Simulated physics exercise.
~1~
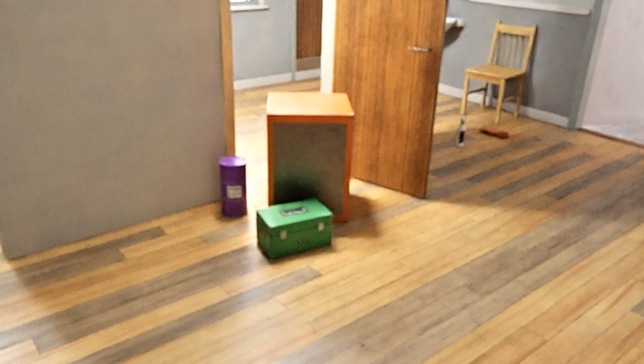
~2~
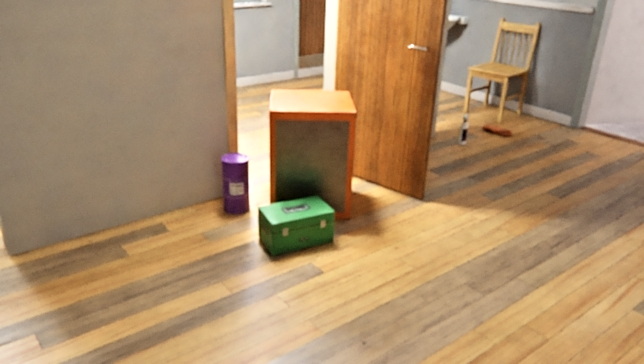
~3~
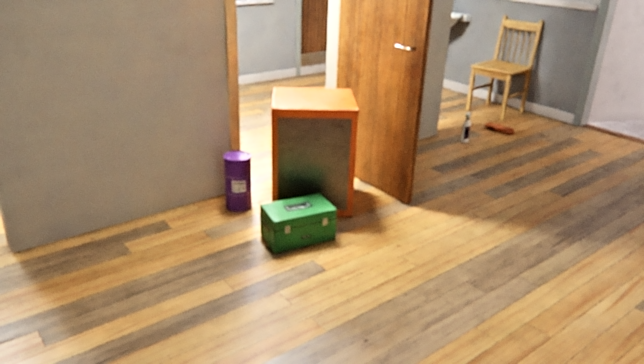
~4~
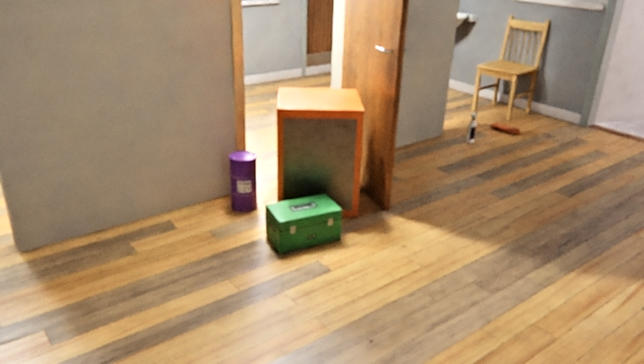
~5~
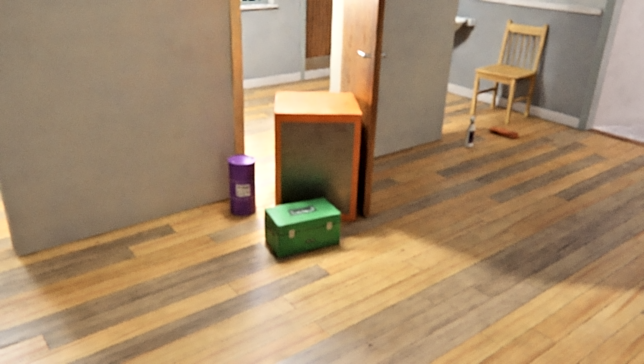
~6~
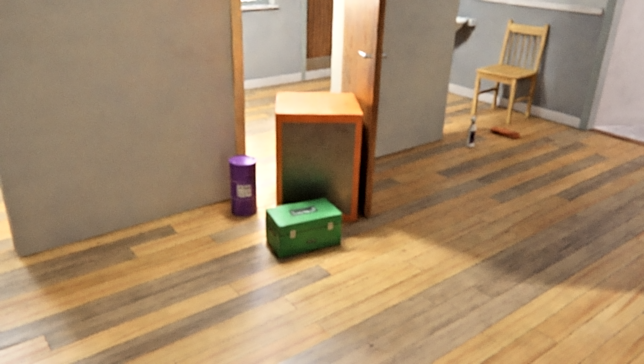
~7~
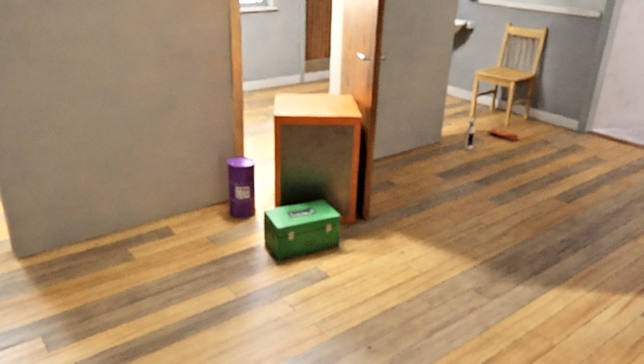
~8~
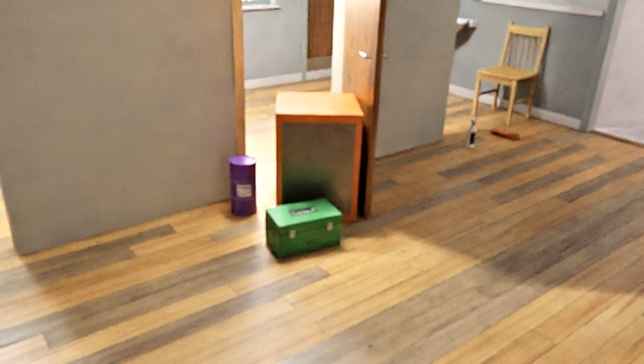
In a room with striped wooden floorboards and grey walls, a brown wooden door stands wide open behind an orange-edged cabinet. A green toolbox sits on the floor in front of the cabinet, a purple canister stands to its left, and a wooden chair is by the far wall at right. As the view sways slightly, the door swings leftward, slowly at first and then further, narrowing until mostly its edge shows. It comes to rest still well open, right beside the cabinet. The cabinet, toolbox and canister stay in place, and nothing more moves.
